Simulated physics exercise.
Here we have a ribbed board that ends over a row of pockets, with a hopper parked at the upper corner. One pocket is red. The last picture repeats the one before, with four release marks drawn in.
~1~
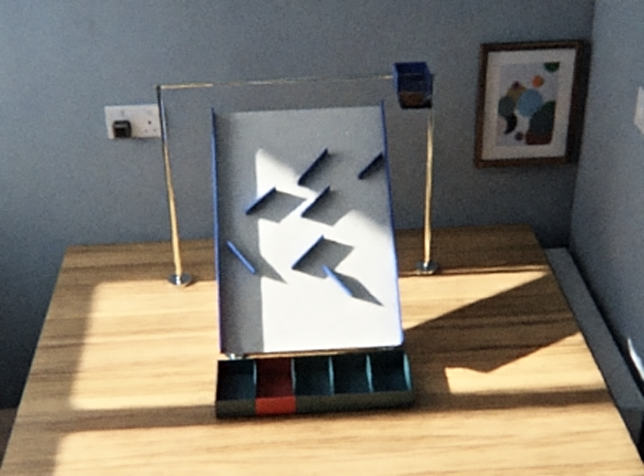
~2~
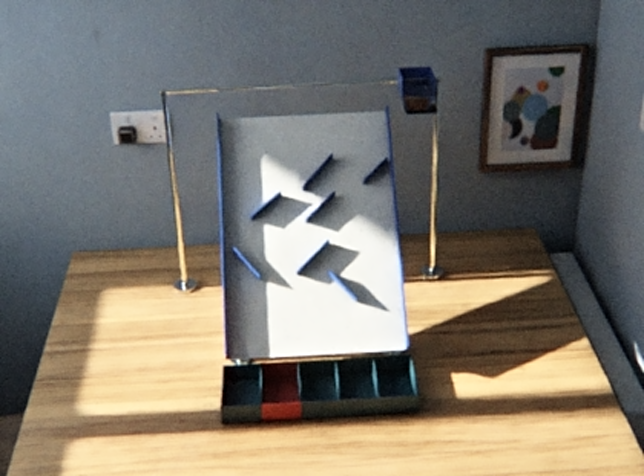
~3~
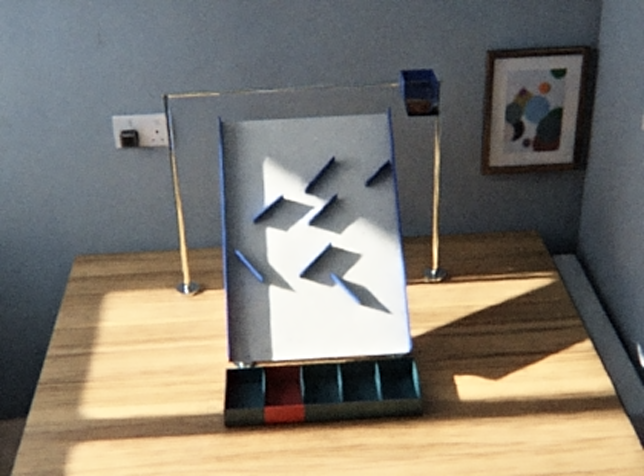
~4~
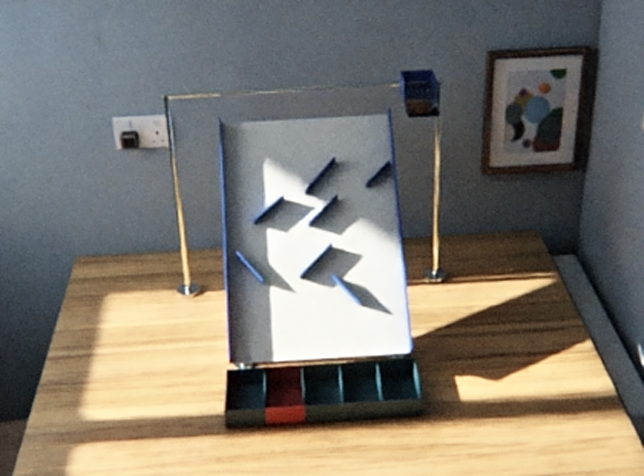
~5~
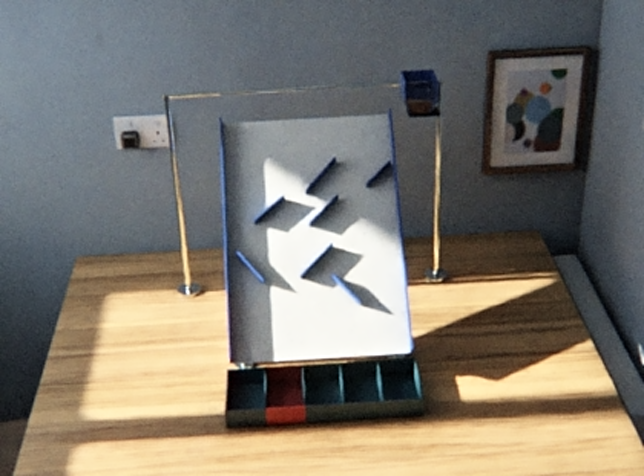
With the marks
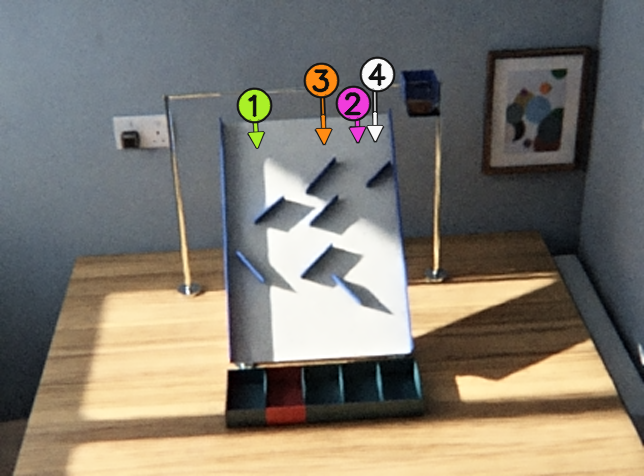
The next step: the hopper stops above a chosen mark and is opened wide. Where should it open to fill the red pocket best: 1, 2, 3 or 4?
3 works best here.
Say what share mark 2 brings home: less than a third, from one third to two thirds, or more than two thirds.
It is less than a third.
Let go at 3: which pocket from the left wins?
It is the second one.
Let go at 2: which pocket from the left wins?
The fifth from the left.
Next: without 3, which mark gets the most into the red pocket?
It is 1.
On the marked copy, mark 1 meets the board at (256, 142); mark 2 meets the board at (357, 136); mark 3 meets the board at (324, 138); mark 4 meets the board at (375, 135).
For mark 1, about a quarter in the red pocket, about two thirds in other pockets, a small part outside the box.
For mark 2, none in the red pocket, nearly all in other pockets.
For mark 3, about half in the red pocket, about a third in other pockets, a small part outside the box.
For mark 4, a stray few in the red pocket, nearly all in other pockets, a small part held on the board.
